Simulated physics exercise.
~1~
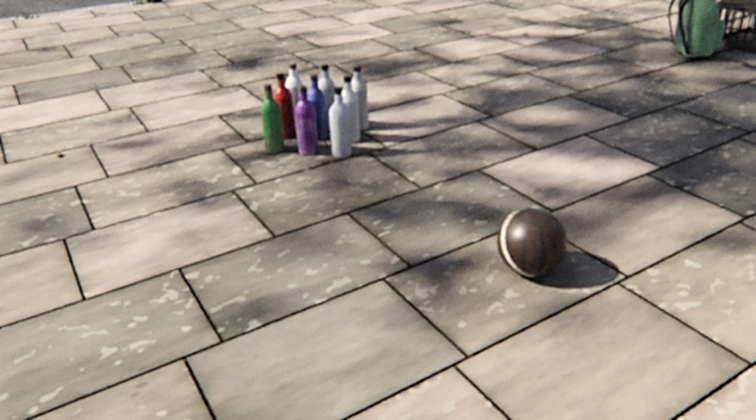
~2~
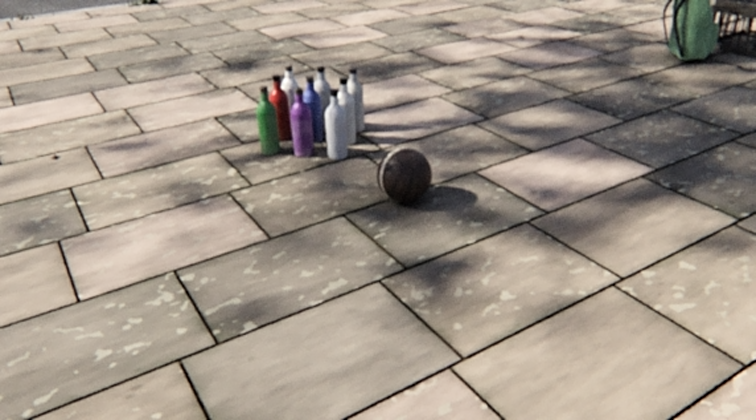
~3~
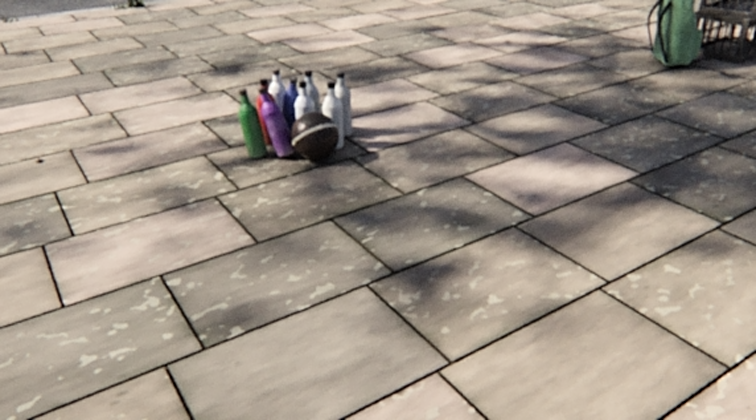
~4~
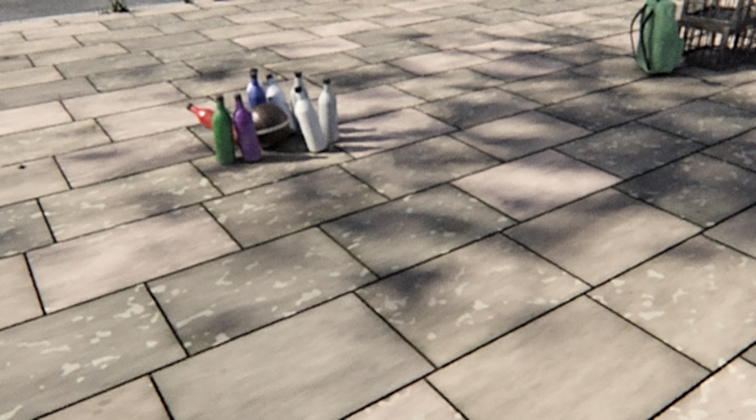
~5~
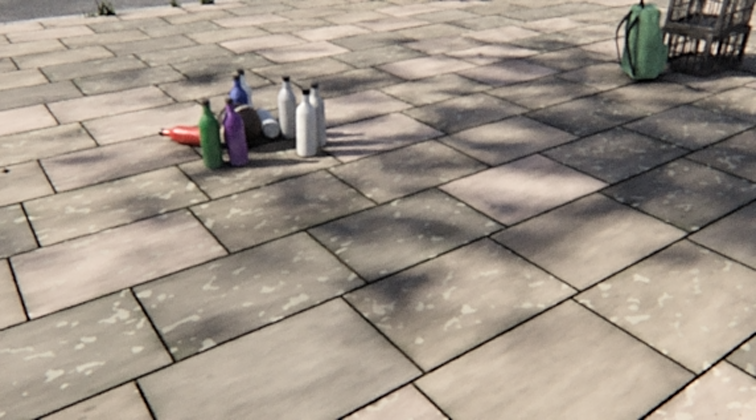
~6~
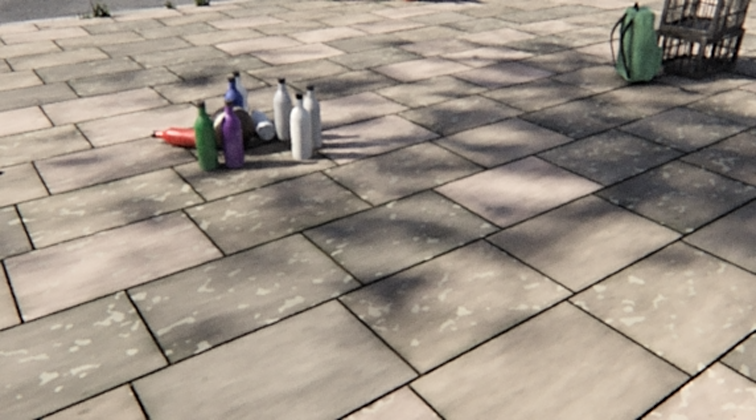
A dark ball rolled across the paving into a cluster of colored and white bottles, jostling several and knocking over the red one and a white one, then came to rest among them while the green, purple, blue and other white bottles stayed upright.
